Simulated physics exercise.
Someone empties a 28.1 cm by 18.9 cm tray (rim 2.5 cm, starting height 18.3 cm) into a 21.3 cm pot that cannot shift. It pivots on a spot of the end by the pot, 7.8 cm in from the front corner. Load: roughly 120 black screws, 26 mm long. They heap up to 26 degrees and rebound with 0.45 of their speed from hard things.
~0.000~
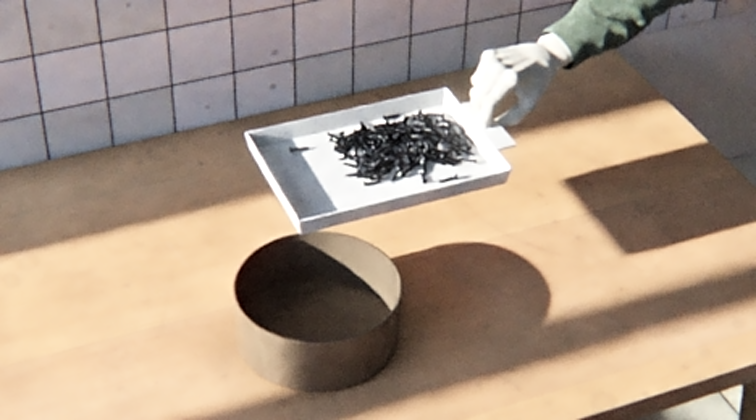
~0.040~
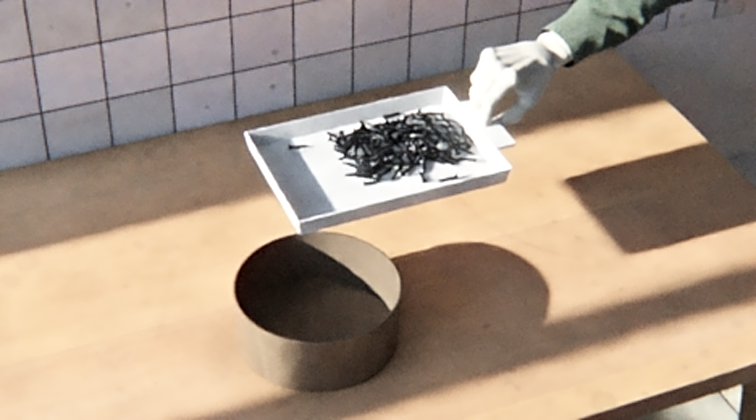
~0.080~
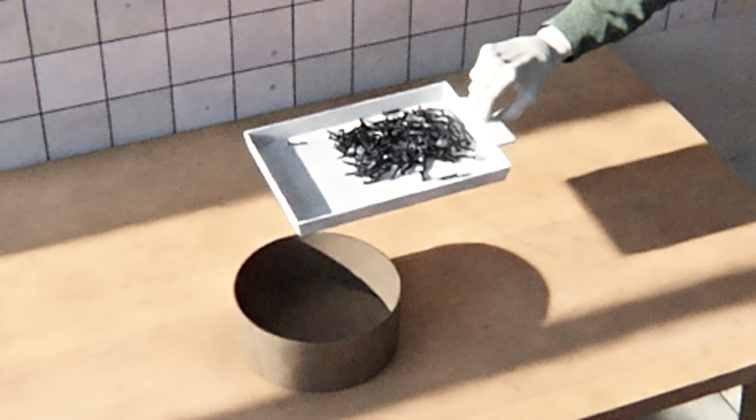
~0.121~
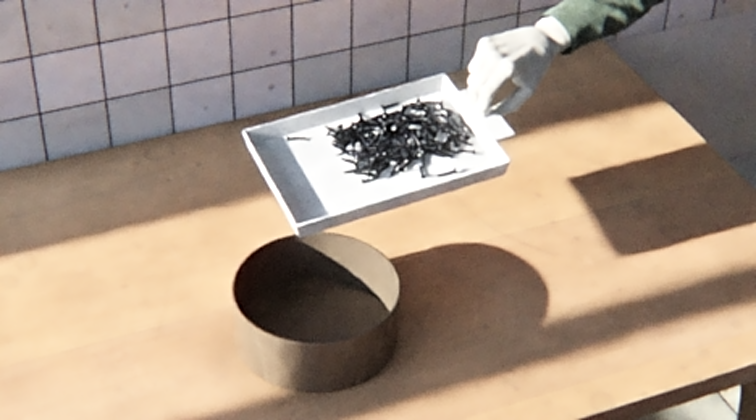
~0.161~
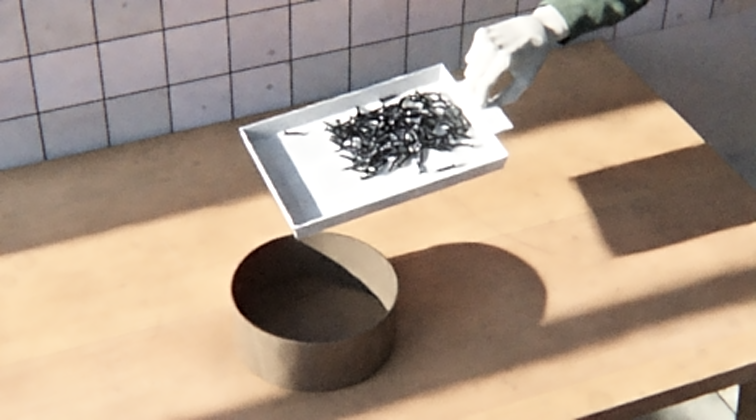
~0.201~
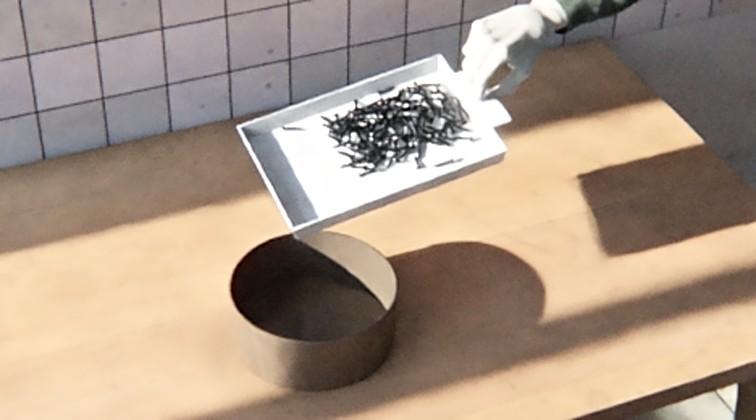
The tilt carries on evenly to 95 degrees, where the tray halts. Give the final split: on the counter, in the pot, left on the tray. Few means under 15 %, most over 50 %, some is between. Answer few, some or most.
Counter: Few, pot: Most, tray: Few.
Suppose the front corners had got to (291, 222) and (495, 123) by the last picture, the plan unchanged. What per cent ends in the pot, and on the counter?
Pot 35, counter 65.
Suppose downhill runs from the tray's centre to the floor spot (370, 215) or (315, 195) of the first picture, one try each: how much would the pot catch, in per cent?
About 100 and 70 per cent.
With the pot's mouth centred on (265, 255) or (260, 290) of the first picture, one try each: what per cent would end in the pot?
About 75 and 100 per cent.
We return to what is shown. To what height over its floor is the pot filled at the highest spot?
Roughly 2.0 cm.
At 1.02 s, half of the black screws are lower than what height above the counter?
Roughly 16 cm.
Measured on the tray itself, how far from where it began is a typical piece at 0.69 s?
About 14 cm.
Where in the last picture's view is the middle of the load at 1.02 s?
Around (298, 243).
After 0.69 s, tilt 51 degrees; the tray holds 100 %, the pot 0 %.
Then, at 1.02 s, tilt 78 degrees; the tray holds 60 %, the pot 30 %.
Then, at 1.44 s, tilt 95 degrees; the tray holds 5 %, the pot 95 %.
By 2.1 s all is still; counter 0 %, pot 100 %, tray 0 %.
